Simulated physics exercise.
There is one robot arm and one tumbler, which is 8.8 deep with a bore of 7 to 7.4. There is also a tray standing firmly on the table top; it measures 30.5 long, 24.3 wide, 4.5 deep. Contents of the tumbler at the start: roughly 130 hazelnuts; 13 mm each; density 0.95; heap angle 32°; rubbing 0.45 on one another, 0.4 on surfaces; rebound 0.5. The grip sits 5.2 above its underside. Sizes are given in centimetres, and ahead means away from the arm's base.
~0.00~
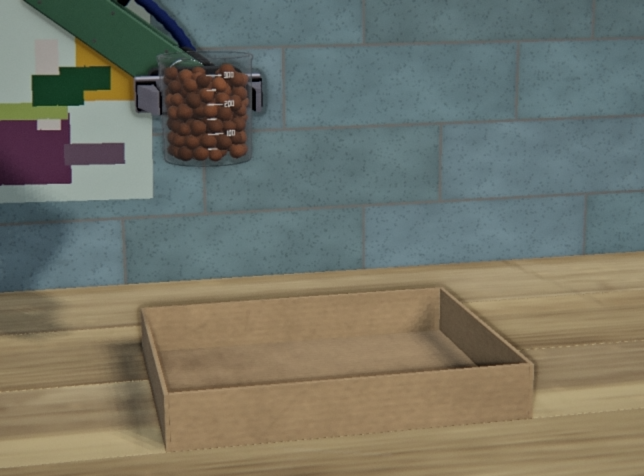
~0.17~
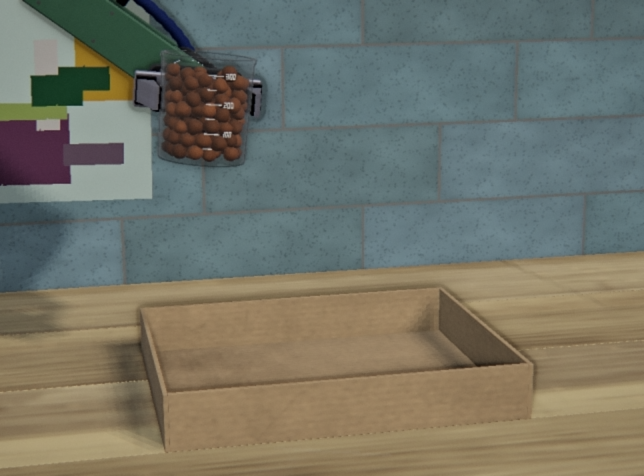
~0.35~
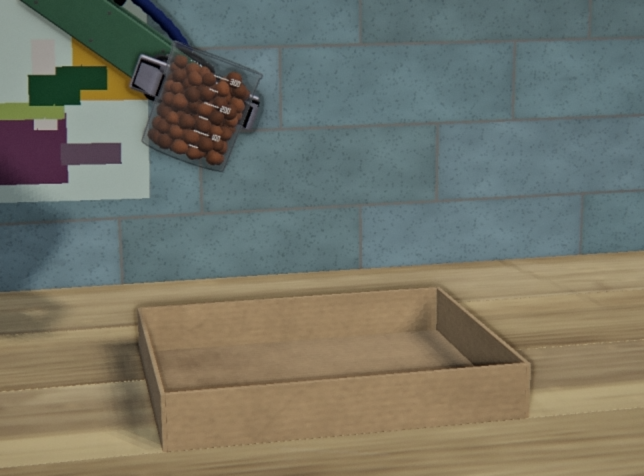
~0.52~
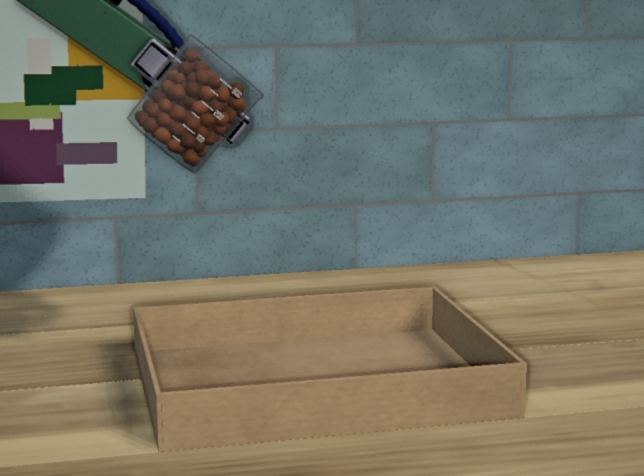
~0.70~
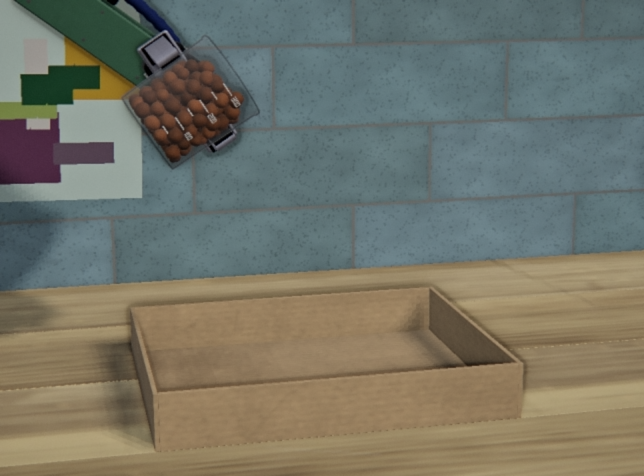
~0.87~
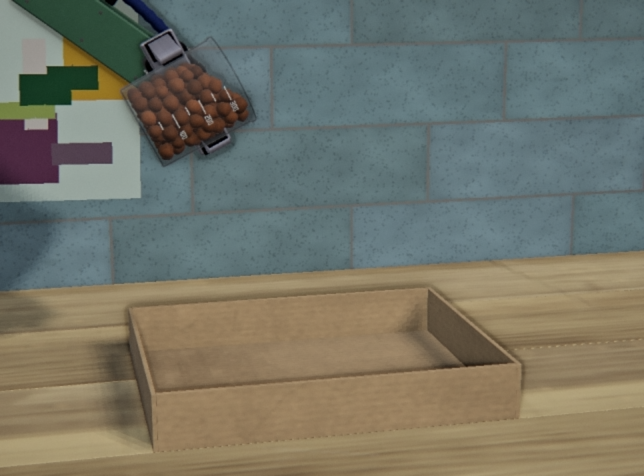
A green robot arm reaches in from the upper left, gripping a clear tumbler packed with reddish-brown hazelnuts before a blue brick wall, seen from the front and slightly above. Below, an empty brown tray sits on a pale wooden table top, with a colourful blocky picture behind the arm. The gripper steadily tilts the tumbler well over, the nuts shifting inside, while the view drifts very slightly right.
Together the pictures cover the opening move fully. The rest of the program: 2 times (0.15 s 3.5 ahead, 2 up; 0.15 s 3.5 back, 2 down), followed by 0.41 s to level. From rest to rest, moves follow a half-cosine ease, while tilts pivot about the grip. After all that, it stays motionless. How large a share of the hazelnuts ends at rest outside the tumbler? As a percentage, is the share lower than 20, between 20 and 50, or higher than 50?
The share is between 20 and 50 per cent.
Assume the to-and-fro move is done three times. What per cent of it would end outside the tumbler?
It would be near 35 per cent.
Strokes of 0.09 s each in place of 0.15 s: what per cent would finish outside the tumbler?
About 70 per cent, then.
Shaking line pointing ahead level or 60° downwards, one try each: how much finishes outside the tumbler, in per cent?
About 20 and 0 per cent.
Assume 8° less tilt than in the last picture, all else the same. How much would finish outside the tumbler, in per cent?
Roughly 15 in a hundred.
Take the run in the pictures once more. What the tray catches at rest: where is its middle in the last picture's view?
Approximately (328, 378) in pixels.
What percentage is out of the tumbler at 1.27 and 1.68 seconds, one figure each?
Roughly 15, then 25.
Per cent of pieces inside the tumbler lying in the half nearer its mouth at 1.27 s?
Mouth half share: Roughly 45 %.
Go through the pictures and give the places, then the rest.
In the first frame, tumbler middle at (207, 110), level; upper third of the load around (201, 87), from x 170 to 240, top at y 70; 134 in the tumbler.
In the second frame, tumbler middle at (205, 110), tilted 6° forward; upper third of the load around (201, 88), from x 170 to 240, top at y 70.
In the third frame, tumbler middle at (200, 109), tilted 22° forward; upper third of the load around (198, 88), from x 155 to 240, top at y 60.
In the fourth frame, tumbler middle at (193, 107), tilted 41° forward; upper third of the load around (193, 87), from x 140 to 240, top at y 55.
In the fifth frame, tumbler middle at (188, 105), tilted 57° forward; upper third of the load around (192, 86), from x 135 to 235, top at y 65.
In the sixth frame, tumbler middle at (186, 105), tilted 63° forward; upper third of the load around (186, 87), from x 135 to 240, top at y 70; 134 in the tumbler.
By 1.27 s, tilted 63° forward, highest piece 30 above the table; 114 in the tumbler, 16 in the tray, 4 in flight or on a rim.
By 1.68 s, tilted 31° forward, highest piece 29 above the table; 98 in the tumbler, 35 in the tray, 1 in flight or on a rim.
By 2.08 s, level, highest piece 29 above the table; 98 in the tumbler, 36 in the tray.
By 3.13 s, level, highest piece 29 above the table; 98 in the tumbler, 36 in the tray.
Final count, 98 in the tumbler, 36 in the tray. That is 27 % outside the tumbler.
